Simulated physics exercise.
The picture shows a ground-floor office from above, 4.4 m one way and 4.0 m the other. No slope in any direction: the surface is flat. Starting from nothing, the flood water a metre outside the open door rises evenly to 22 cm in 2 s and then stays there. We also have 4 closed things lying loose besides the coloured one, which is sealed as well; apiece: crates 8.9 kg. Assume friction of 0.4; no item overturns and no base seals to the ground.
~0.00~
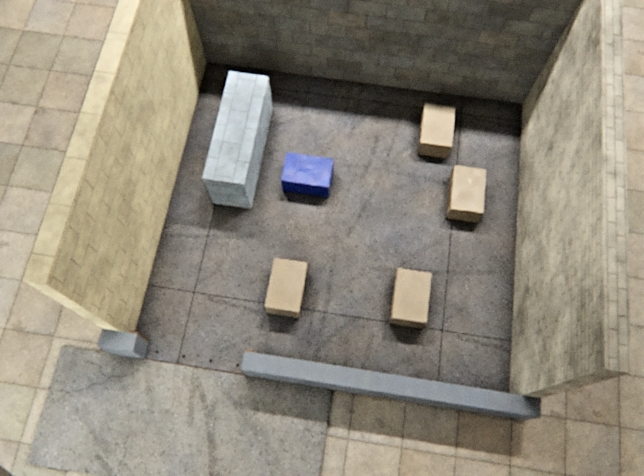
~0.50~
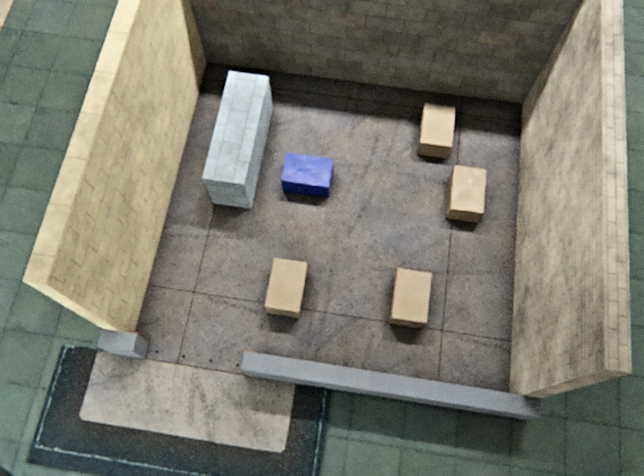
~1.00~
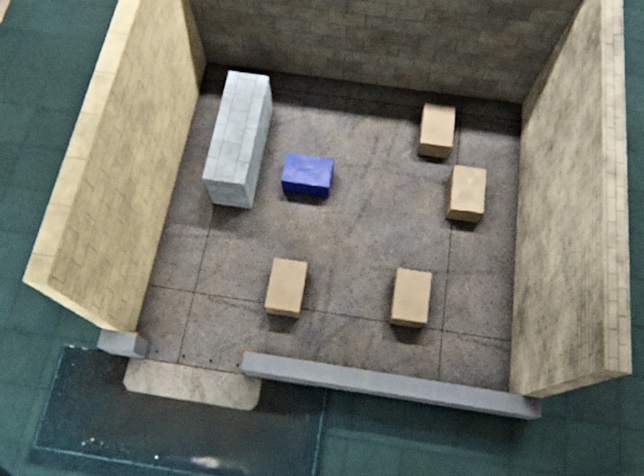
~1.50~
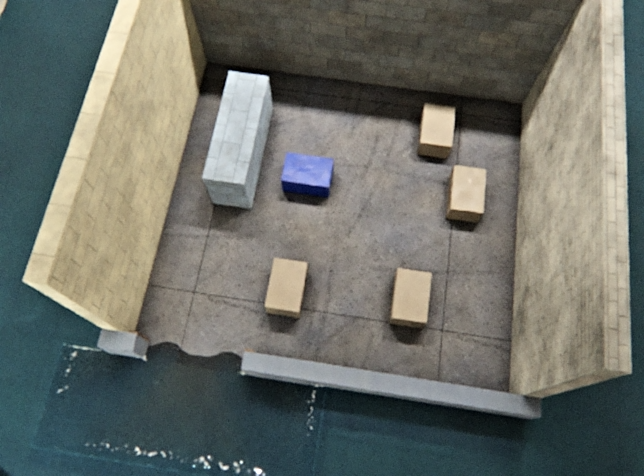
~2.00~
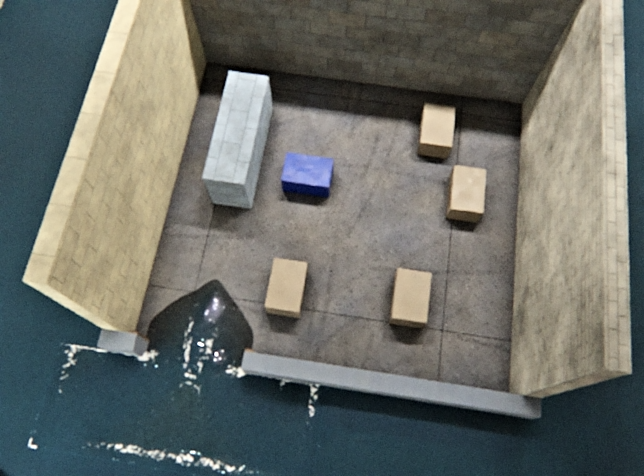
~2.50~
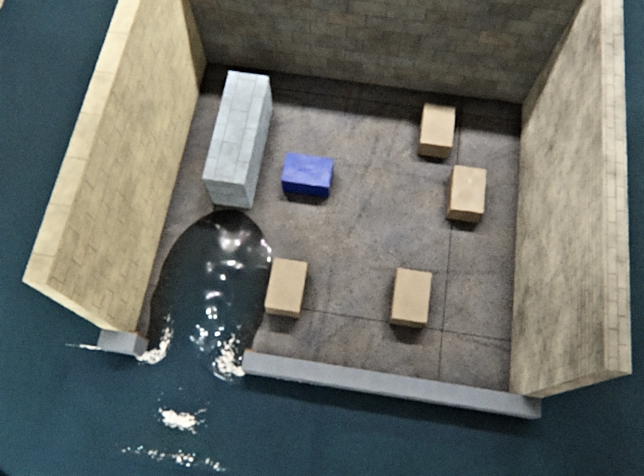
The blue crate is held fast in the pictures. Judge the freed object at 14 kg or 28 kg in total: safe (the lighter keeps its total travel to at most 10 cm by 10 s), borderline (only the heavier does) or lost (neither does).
Lost.
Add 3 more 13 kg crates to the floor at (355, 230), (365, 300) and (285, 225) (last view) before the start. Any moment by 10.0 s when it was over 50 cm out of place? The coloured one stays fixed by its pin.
One by one: Too far, not far enough and too far.
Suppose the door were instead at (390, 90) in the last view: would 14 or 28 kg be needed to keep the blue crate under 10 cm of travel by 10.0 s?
If so, both fall short.
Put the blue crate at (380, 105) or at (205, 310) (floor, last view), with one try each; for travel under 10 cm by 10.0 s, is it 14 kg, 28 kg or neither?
Result, try 1: Both fail; try 2: Both fail.
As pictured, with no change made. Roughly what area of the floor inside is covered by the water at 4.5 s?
About 8.5 m2 is covered.
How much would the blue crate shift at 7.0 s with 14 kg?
I'd put it at about 200 cm.
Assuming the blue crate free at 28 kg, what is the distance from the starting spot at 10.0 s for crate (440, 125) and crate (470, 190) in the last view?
Net displacement, in order: 80 cm; 150 cm.
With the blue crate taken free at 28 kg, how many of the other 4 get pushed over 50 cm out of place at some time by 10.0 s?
The answer here is 3.
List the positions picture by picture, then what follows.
The blue crate at (308, 170), on the bottom; 0.0 m2 under water; 0 of 5 have shifted, in the first frame.
The blue crate at (308, 170) rests on the ground; 0.0 m2 under water; 0 of 5 have shifted, in the second frame.
The blue crate at (308, 170), on the bottom; water covers 0.0 m2; 0 of 5 have shifted, in the third frame.
The blue crate at (308, 170) rests on the ground; 0.0 m2 under water; 0 of 5 have shifted, in the fourth frame.
The blue crate at (308, 170) rests on the ground; 0.7 m2 under water; 0 of 5 have shifted, in the fifth frame.
The blue crate at (308, 170), on the bottom; water covers 1.9 m2; 0 of 5 have shifted, in the sixth frame.
After 3.5 s the blue crate would be 11 cm from its start with 14 kg and 2 cm from its start with 28 kg; 5 cm of water round it then.
After 4.5 s the blue crate would be 93 cm from its start with 14 kg and 27 cm from its start with 28 kg; 4 cm of water round it then.
After 7.0 s the blue crate would be 200 cm from its start with 14 kg and 28 cm from its start with 28 kg; 6 cm of water round it then.
After 10.0 s the blue crate would be 214 cm from its start with 14 kg and 28 cm from its start with 28 kg; 7 cm of water round it then.
